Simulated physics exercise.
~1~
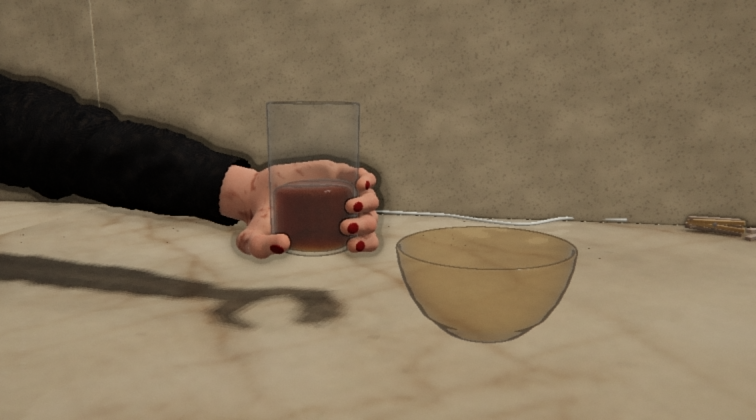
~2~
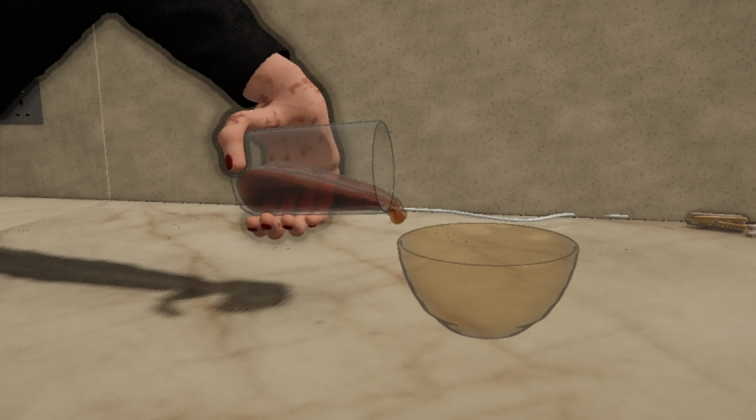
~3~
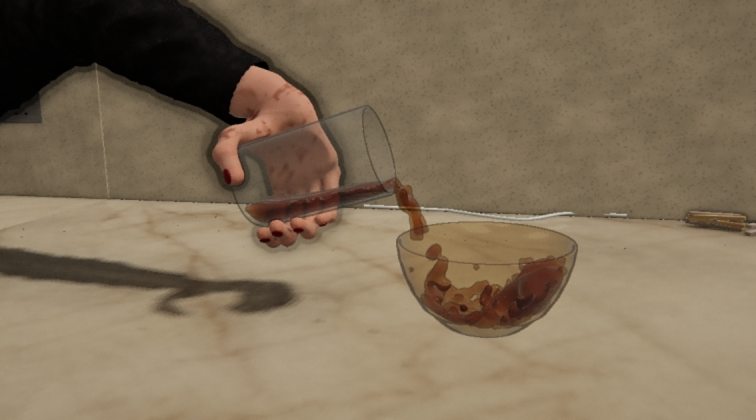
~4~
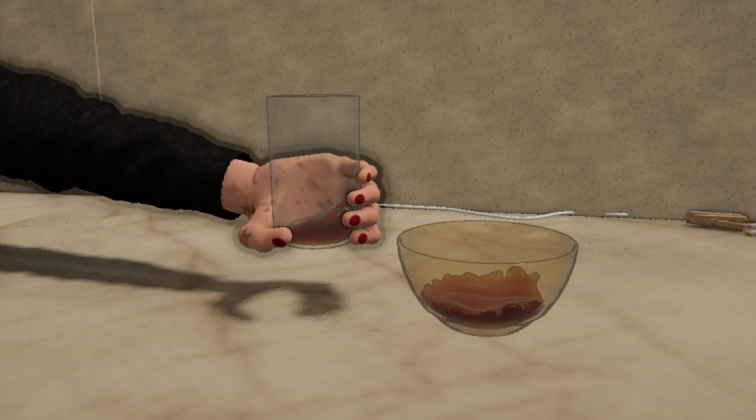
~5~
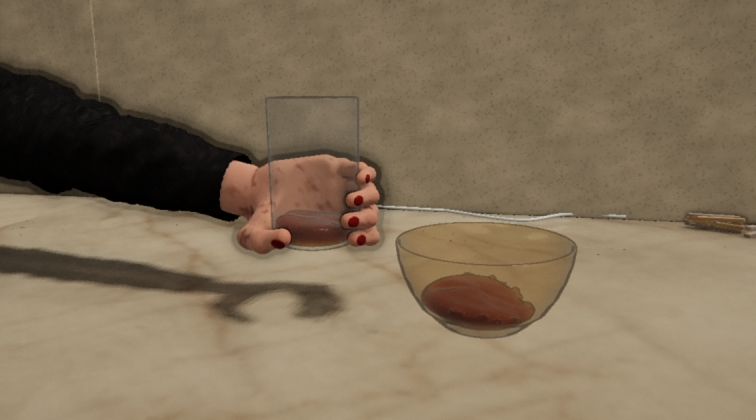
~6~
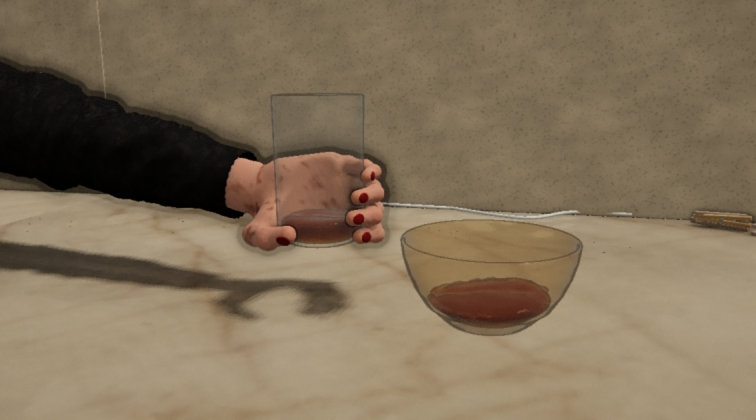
In this clip, a hand with red nails tips a clear drinking glass rightwards, pouring reddish-brown tea into an empty glass bowl on a marbled surface, then rights it. The tea sloshes and settles in the bowl, while some remains in the drinking glass, still held by the hand.
